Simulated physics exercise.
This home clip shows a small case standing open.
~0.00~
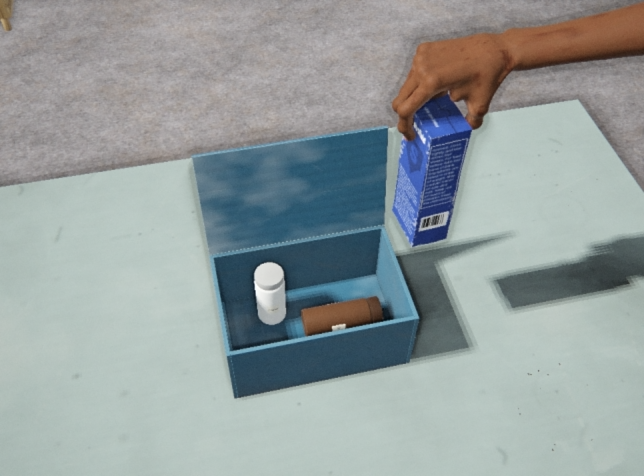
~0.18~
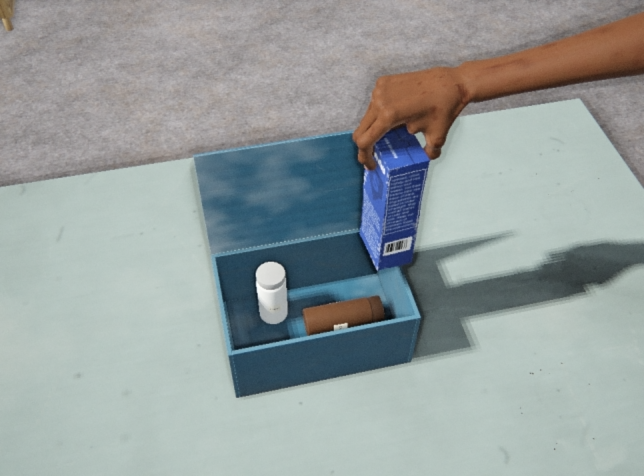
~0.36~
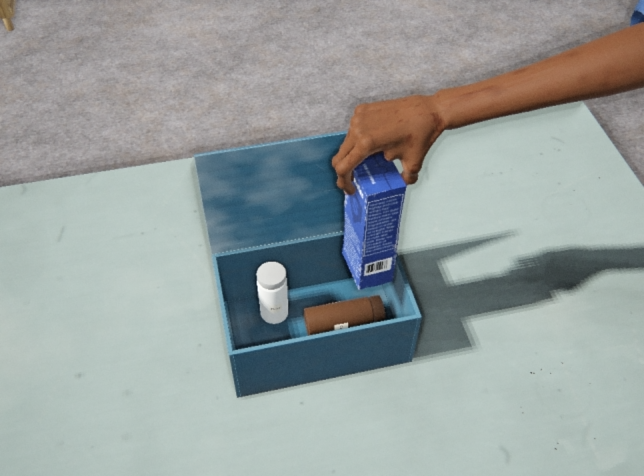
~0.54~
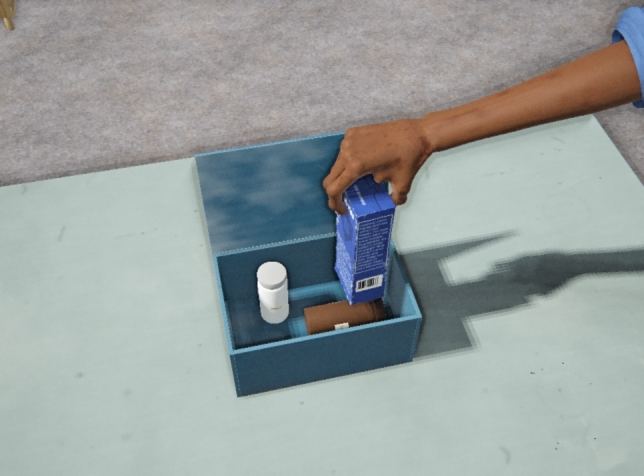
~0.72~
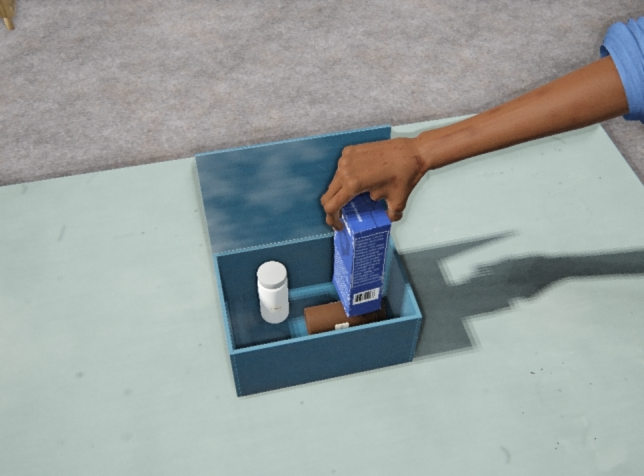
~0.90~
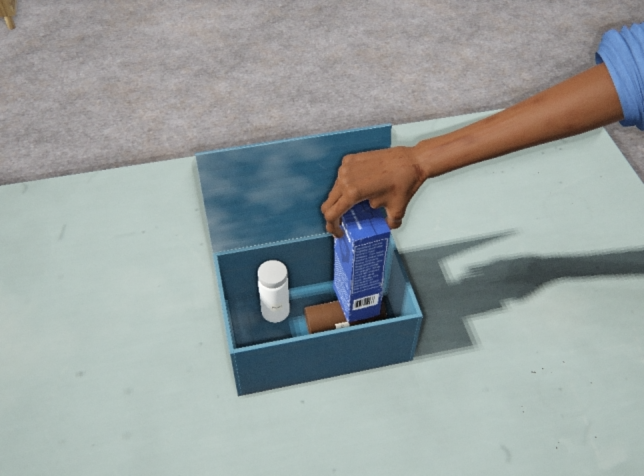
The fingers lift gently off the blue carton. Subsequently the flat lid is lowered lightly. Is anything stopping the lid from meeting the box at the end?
Propped up.
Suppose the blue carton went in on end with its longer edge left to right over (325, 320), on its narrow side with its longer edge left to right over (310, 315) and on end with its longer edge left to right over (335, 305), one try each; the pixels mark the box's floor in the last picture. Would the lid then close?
So: First go, the lid can't get down; second go, it gets all the way down; third go, it can't get down.
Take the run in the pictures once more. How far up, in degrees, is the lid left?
Some 30 degrees above the rim, more or less.
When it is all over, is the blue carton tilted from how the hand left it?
At the finish it goes crooked.
By 2.70 s, lid 83° above the rim; blue carton tilted by 13° near (357, 258).
By 3.60 s, lid 42° above the rim; blue carton tilted by 35° near (369, 297).
When it is over (6.5 s), lid 29° above the rim; lying over in the box, blue carton; the other 2 as before. End places, in pixels of the last picture, blue carton near (368, 295).
